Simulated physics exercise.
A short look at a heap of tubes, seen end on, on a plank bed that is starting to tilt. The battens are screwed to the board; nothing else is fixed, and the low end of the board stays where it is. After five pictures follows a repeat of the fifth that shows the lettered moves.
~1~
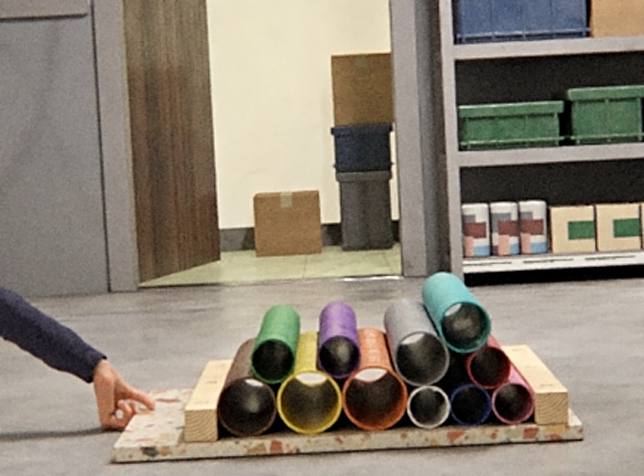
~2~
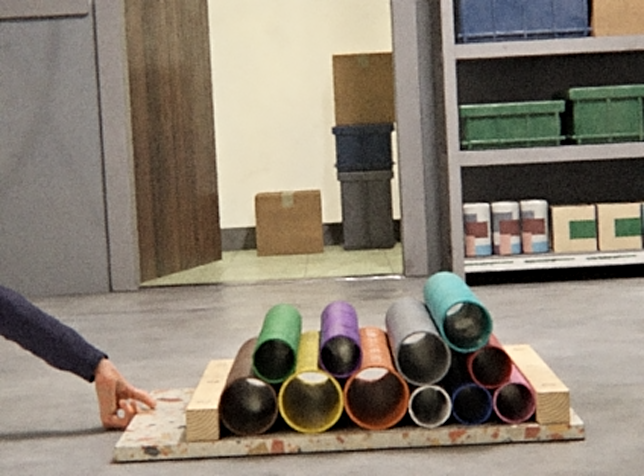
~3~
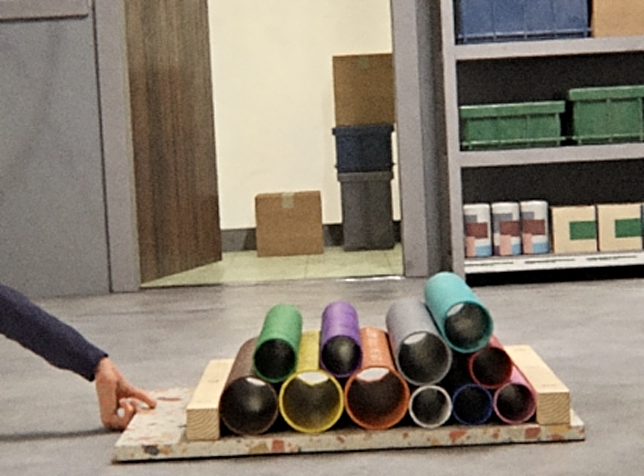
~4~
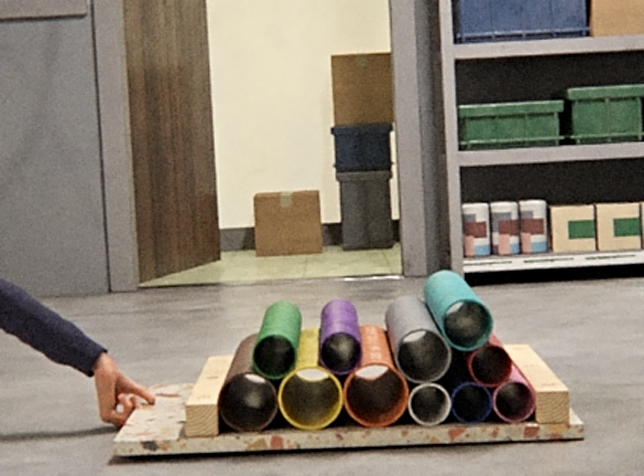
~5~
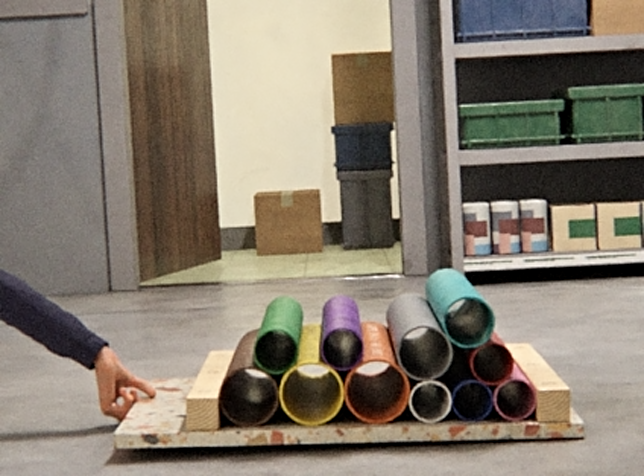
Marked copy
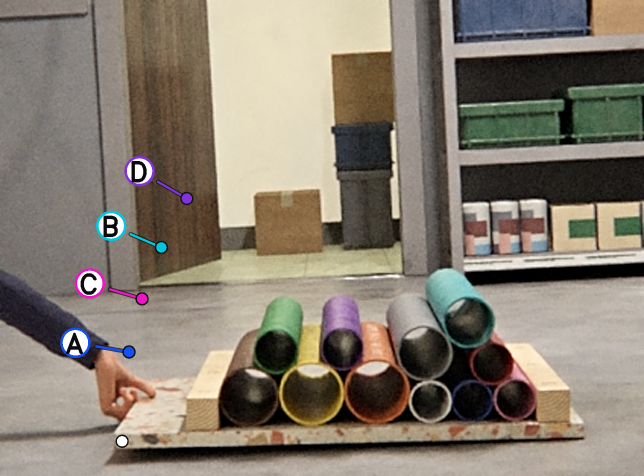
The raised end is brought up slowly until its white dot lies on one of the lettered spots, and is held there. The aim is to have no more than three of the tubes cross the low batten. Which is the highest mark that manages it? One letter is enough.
It can be raised to D.
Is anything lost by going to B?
Yes, at B.
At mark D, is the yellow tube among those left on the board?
Yes, with D.
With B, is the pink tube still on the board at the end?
Yes.
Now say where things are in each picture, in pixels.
The first frame shows grey tube (421, 358); red tube (490, 367); purple tube (340, 356).
The second frame shows purple tube (341, 356); turquoise tube (466, 326).
The third frame shows board (347, 397); brown tube (249, 405); green tube (275, 359); blue tube (472, 405).
The fourth frame shows board (346, 395); brown tube (248, 402); yellow tube (311, 398).
The fifth frame shows board (347, 391); brown tube (249, 397); yellow tube (311, 393).
On the marked copy, A at (129, 352); B at (161, 248); C at (142, 299); D at (187, 199); the white dot at (122, 441).
Following D. Soon after the start, board at 19°.
Later, board at 33°.
In the end, board at 33°, three over the low batten (grey, red, turquoise).
As for the rest, A none over the low batten; B three over the low batten (grey, red, turquoise); C three over the low batten (grey, red, turquoise).
